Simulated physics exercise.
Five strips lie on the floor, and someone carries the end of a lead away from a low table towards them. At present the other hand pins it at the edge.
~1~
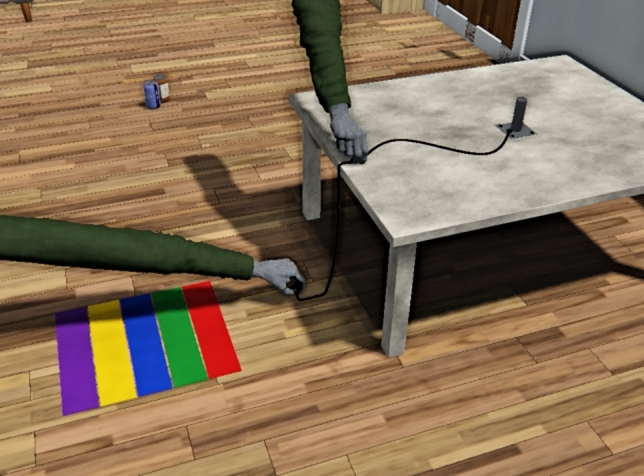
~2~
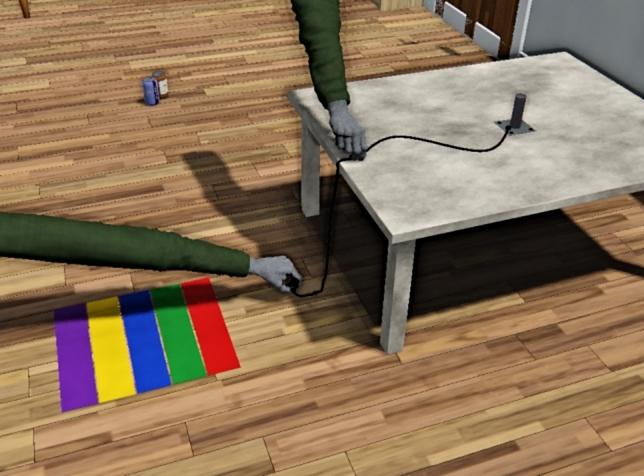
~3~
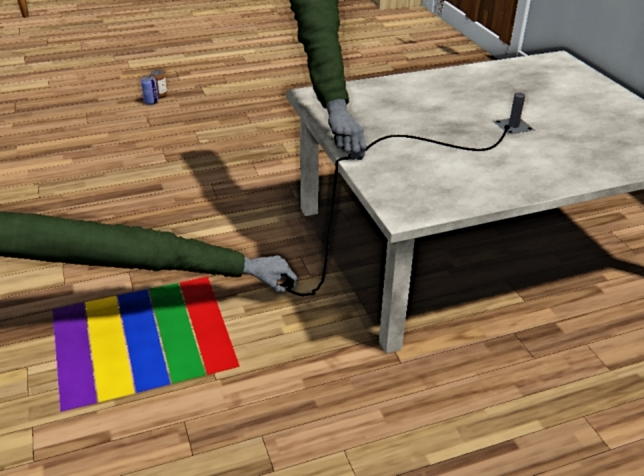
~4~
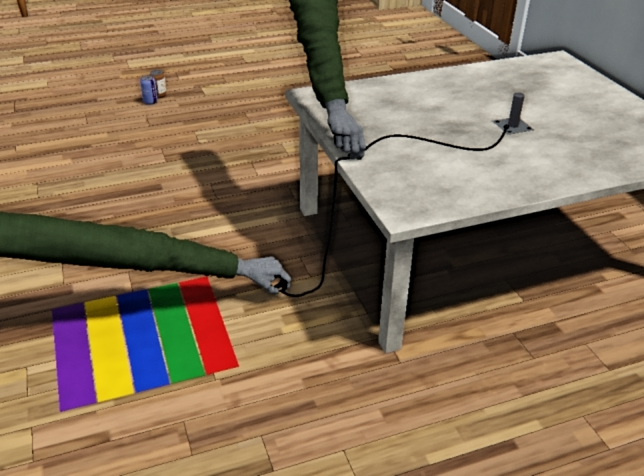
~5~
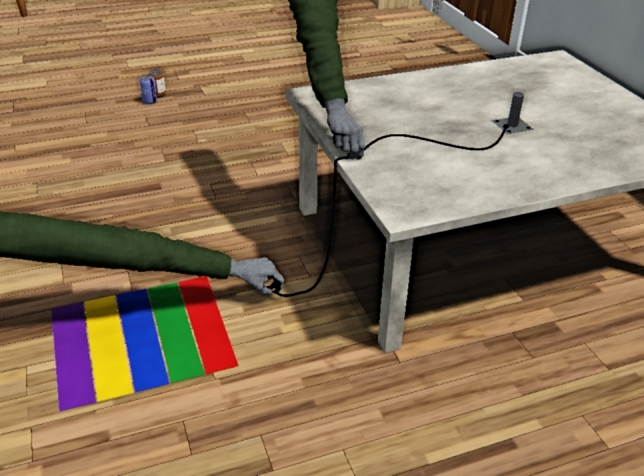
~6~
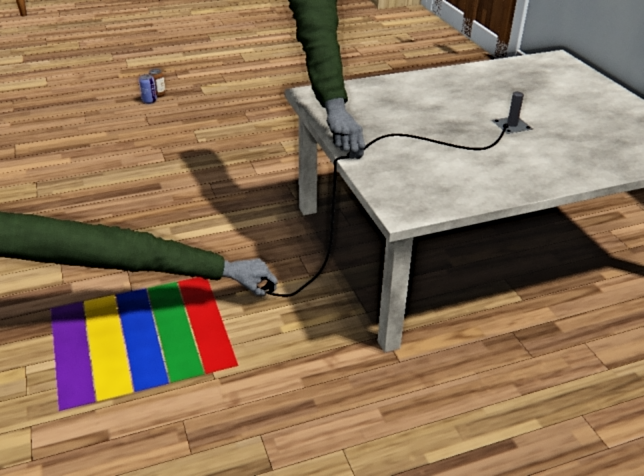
A gloved hand slowly draws a black cord left while another pins it at the table edge.
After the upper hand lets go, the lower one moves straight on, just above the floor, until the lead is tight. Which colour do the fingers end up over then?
They end up over the blue strip.
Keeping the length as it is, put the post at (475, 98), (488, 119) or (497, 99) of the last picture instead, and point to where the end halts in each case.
Going through them in sequence: (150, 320), (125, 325) and finally (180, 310).
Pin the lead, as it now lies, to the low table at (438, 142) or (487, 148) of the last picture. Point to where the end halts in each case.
Try one gives (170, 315); try two gives (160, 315).
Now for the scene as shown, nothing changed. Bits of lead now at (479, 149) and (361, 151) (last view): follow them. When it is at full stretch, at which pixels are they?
First point (450, 136), second point (328, 169).
Soon after, end near (206, 306); over red.
After that, end near (166, 315); over green.
At the stop, end near (143, 320); over blue. Over blue.
